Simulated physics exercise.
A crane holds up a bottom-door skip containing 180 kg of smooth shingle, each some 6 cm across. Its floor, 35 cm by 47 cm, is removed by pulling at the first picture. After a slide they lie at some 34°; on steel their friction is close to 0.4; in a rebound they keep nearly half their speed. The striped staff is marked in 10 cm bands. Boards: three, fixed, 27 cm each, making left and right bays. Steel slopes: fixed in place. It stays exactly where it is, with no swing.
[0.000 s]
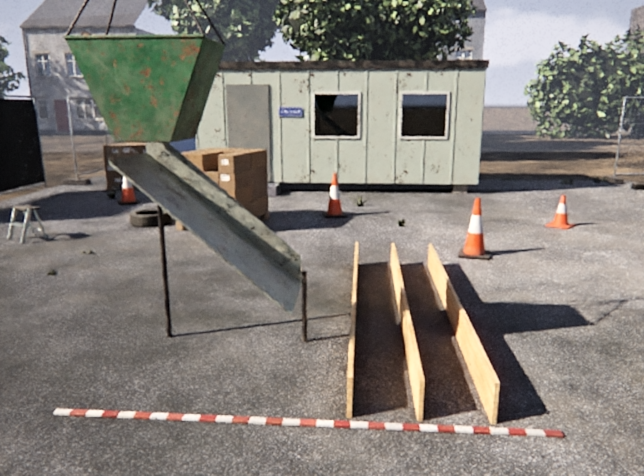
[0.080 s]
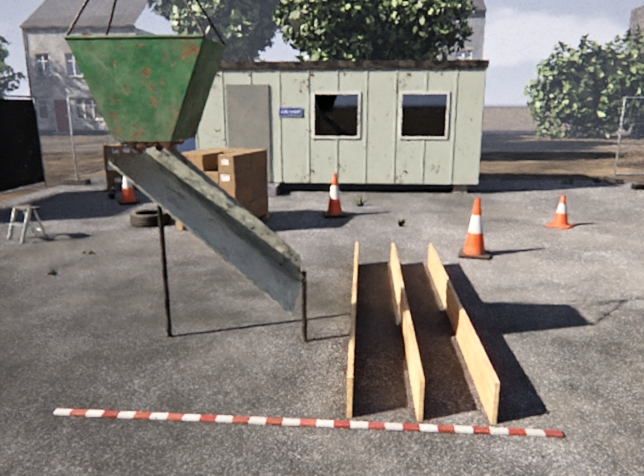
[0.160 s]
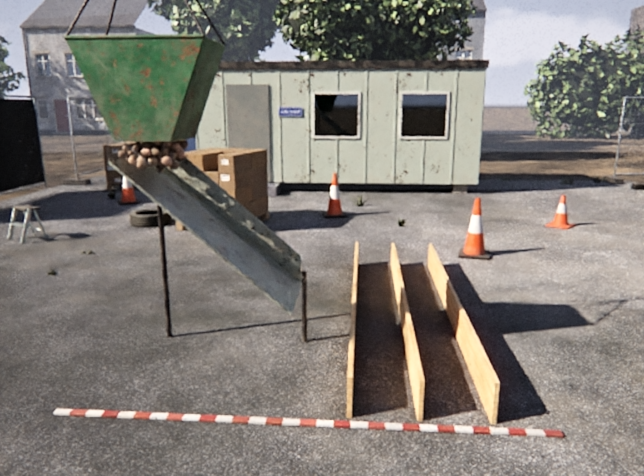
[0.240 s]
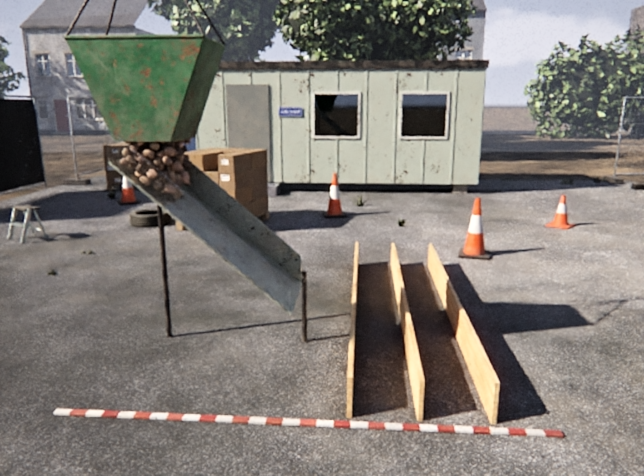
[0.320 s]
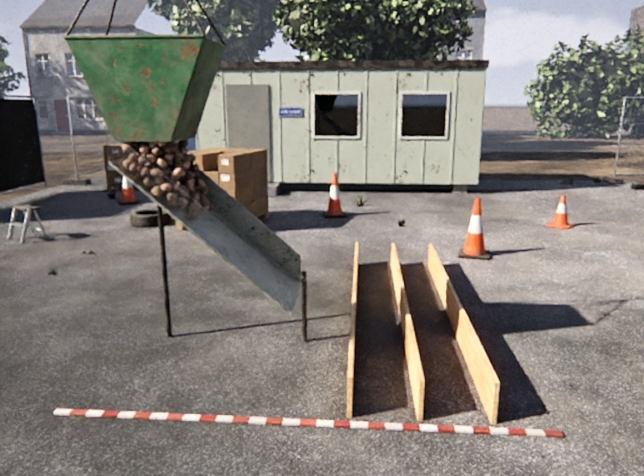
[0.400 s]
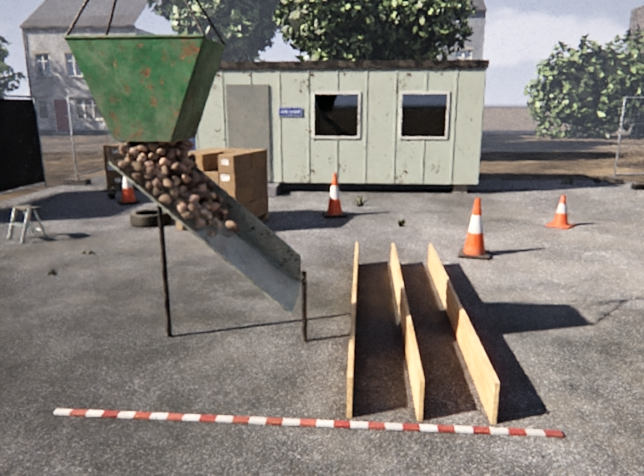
In a paved yard with traffic cones and a pale green cabin, a rusty green skip hangs above a sloping metal chute, with upright wooden boards standing to the right. Round brownish stones emerge from the skip's underside, then pour onto the chute and slide down to the right in a thickening, lengthening stream.
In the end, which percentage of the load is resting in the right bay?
Some 1 per cent of the load ends in the right bay.
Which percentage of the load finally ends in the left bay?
Share: Near 30 in a hundred.
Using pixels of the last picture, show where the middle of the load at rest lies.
Centre position approx (335, 365).
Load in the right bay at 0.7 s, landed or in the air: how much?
Roughly 0 percent by that time.
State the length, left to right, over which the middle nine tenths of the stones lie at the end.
The stretch runs about 90 cm.
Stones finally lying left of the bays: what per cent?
Something like 65 per cent, roughly.
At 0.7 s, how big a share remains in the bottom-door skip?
It holds some 20 per cent.
After 0.7 s, 20 % in the bottom-door skip, 70 % on the steel, 10 % falling or lying left of the bays; the stones farthest right are at (337, 326).
After 1.1 s, 0 % in the bottom-door skip, 52 % on the steel, 38 % falling or lying left of the bays, 10 % falling or lying in the left bay; the stones farthest right are at (405, 362).
After 1.7 s, 0 % in the bottom-door skip, 2 % on the steel, 67 % falling or lying left of the bays, 29 % falling or lying in the left bay, 1 % falling or lying in the right bay; the stones farthest right are at (473, 380).
After 2.6 s, 0 % in the bottom-door skip, 67 % falling or lying left of the bays, 31 % falling or lying in the left bay, 1 % falling or lying in the right bay; the stones farthest right are at (490, 391).
After 4.5 s, 0 % in the bottom-door skip, 67 % left of the bays, 31 % in the left bay, 1 % in the right bay; the stones farthest right are at (490, 391).
